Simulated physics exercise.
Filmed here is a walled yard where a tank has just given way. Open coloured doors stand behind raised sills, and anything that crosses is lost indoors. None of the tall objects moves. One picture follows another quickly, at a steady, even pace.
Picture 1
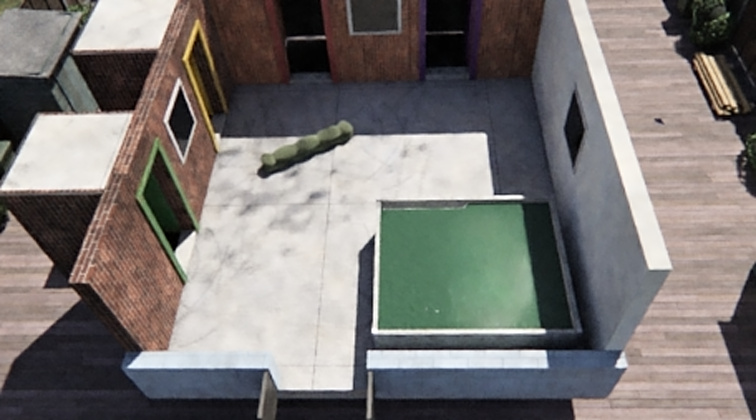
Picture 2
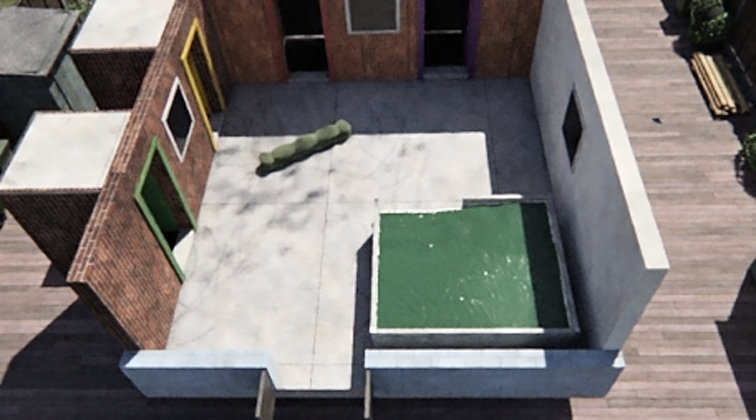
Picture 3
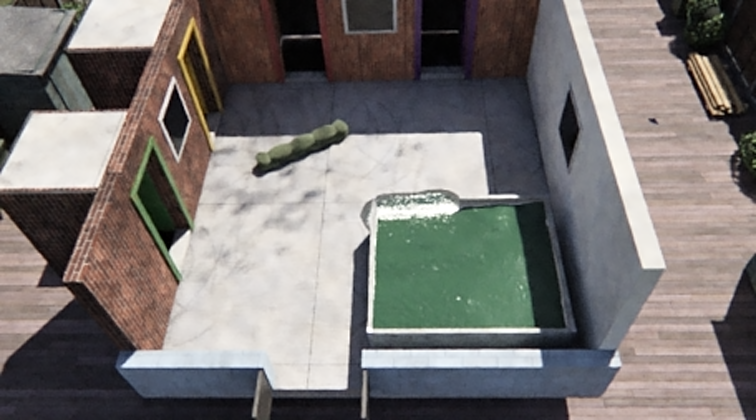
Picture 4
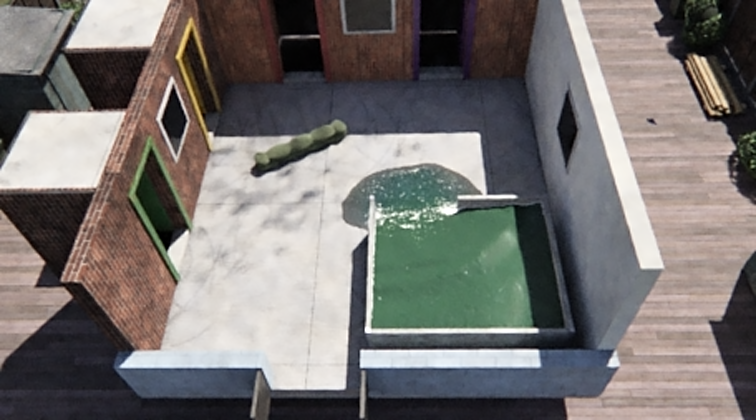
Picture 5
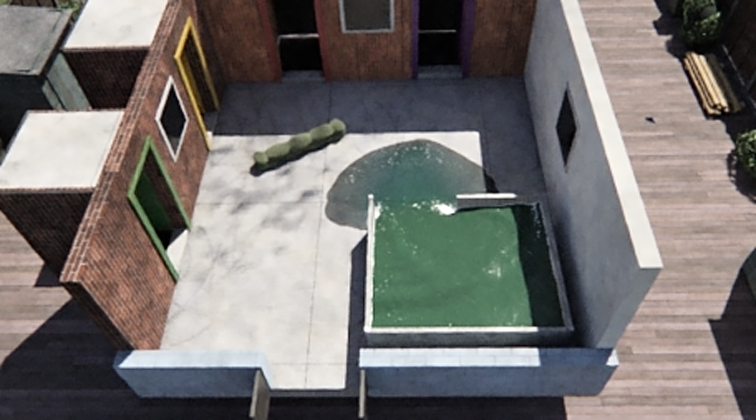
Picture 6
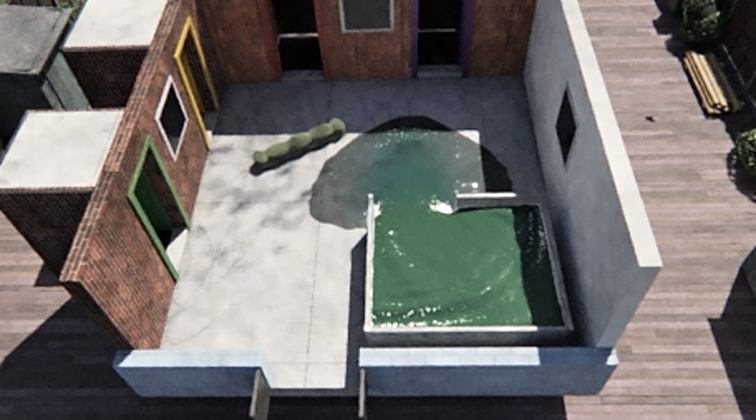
To begin with, a square open tank of green water sits whole and still in a walled yard with coloured doorways. The water's surface ripples, then water pours through a gap on the tank's far side, spreading across the pale paving in a widening rounded sheet towards the back and left.
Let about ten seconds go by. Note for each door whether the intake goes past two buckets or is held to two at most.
Yellow door: Past two; purple door: Past two; red door: Past two; green door: Held to two at most.
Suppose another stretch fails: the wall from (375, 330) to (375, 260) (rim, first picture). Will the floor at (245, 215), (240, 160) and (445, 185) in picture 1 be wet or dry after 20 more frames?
Going in your order, I'd say drenched, then drenched, then still bare.
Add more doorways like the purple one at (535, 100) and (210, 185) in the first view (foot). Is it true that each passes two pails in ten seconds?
In turn: Lets more in, stays under.
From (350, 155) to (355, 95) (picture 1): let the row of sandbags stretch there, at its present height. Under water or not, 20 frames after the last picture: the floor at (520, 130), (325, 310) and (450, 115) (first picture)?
Going in the order you gave, that's waterlogged, then left unsoaked, then waterlogged.
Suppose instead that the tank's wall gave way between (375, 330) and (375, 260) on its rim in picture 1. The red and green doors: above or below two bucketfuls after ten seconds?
I think the red door crosses the limit and the green door crosses the limit.
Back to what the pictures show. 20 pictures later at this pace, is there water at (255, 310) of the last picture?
Looking there, it would be unwetted.
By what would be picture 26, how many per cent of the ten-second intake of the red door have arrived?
About 45 per cent.
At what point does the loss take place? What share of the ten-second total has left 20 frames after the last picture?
Estimated share: Close to 30 %.
A moment on, water covers 40 % of the floor; the yellow door not reached, the purple door under two buckets in, the red door not reached, the green door not reached.
Next, water covers 50 % of the floor; the yellow door not reached, the purple door over two buckets in, the red door under two buckets in, the green door not reached.
Then, water covers 65 % of the floor; the yellow door under two buckets in, the purple door far over two buckets in, the red door under two buckets in, the green door wet at the sill, nothing in.
Later, water covers 90 % of the floor; the yellow door over two buckets in, the purple door far over two buckets in, the red door over two buckets in, the green door under two buckets in.
In the end, water covers 95 % of the floor; the yellow door far over two buckets in, the purple door far over two buckets in, the red door over two buckets in, the green door under two buckets in.
